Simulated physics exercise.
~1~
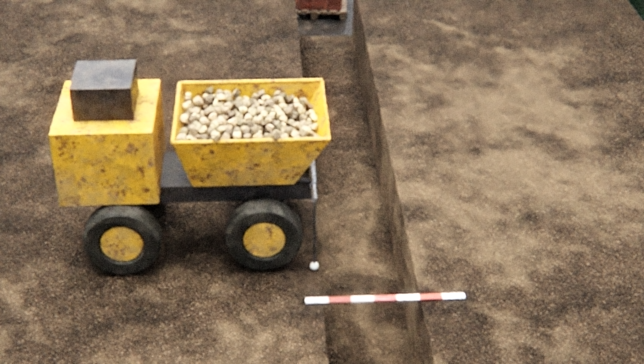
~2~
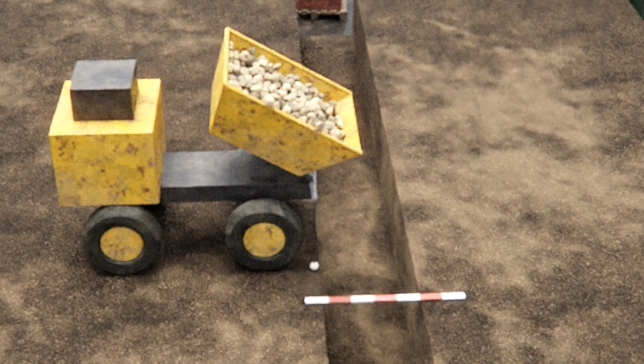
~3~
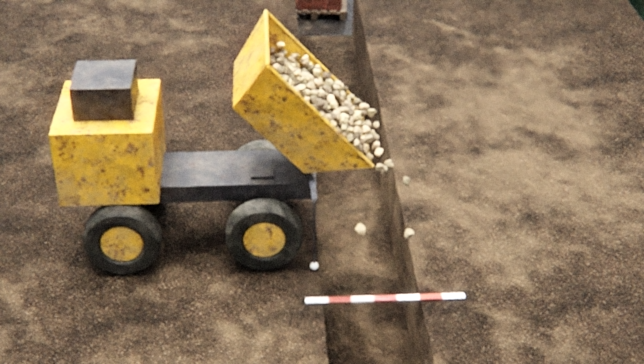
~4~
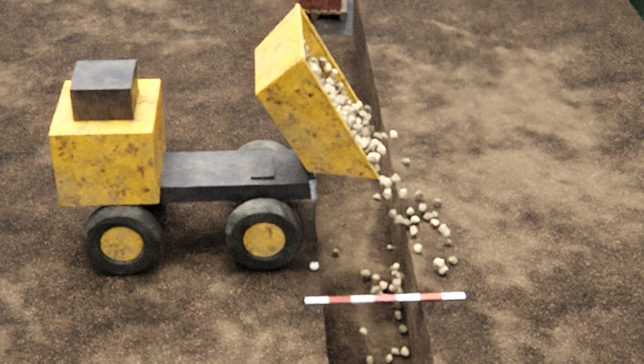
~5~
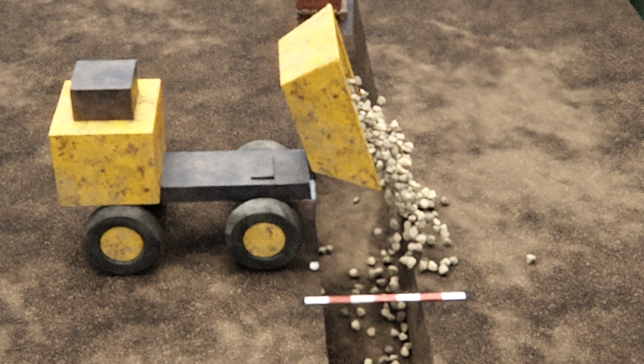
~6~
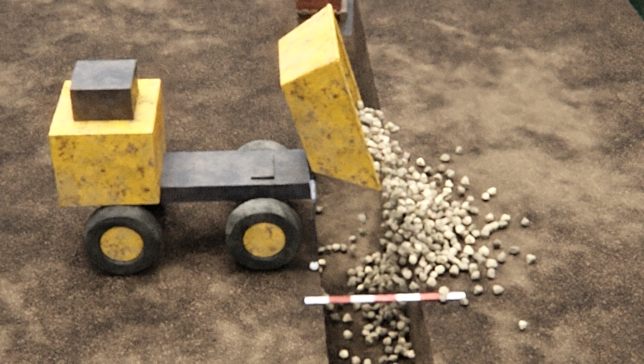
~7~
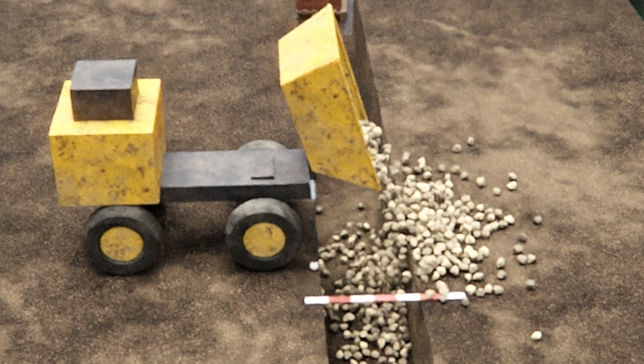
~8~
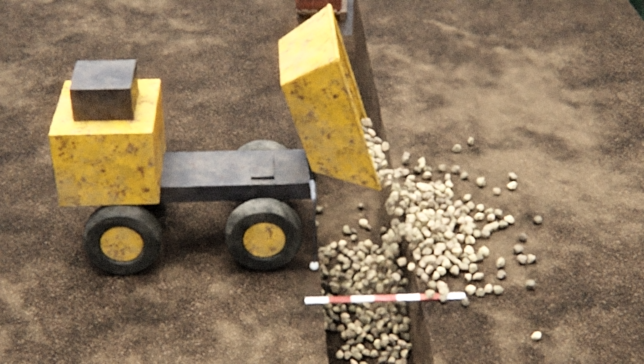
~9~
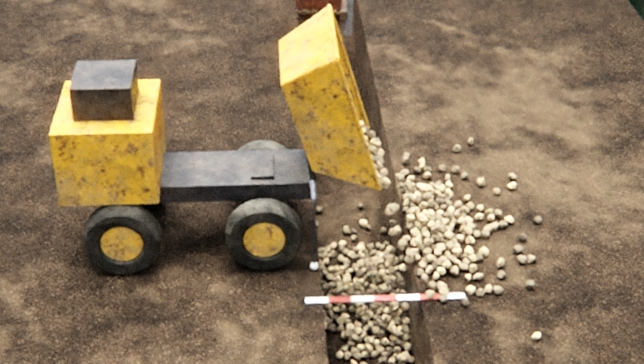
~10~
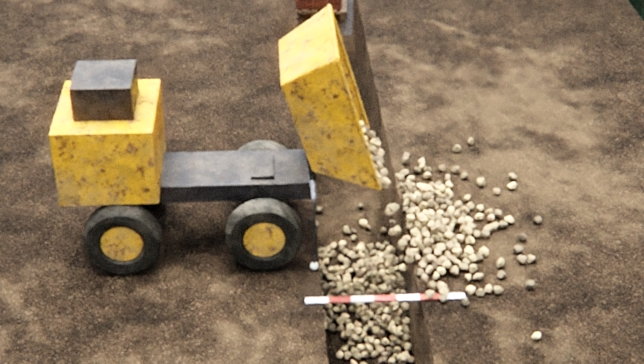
To begin with, a yellow toy-like dumper with black wheels stands left of a straight trench, its body heaped with pale stones, while a red and white striped staff lies across the gap. The body tips up toward the right, and the stones slide to its lower lip. A few drop first, then a thick stream pours into the trench and over its far edge. The body stops steeply tilted as the flow thins out. Finally, stones fill part of the trench, others lie scattered on the ground beyond, and some remain in the raised body.
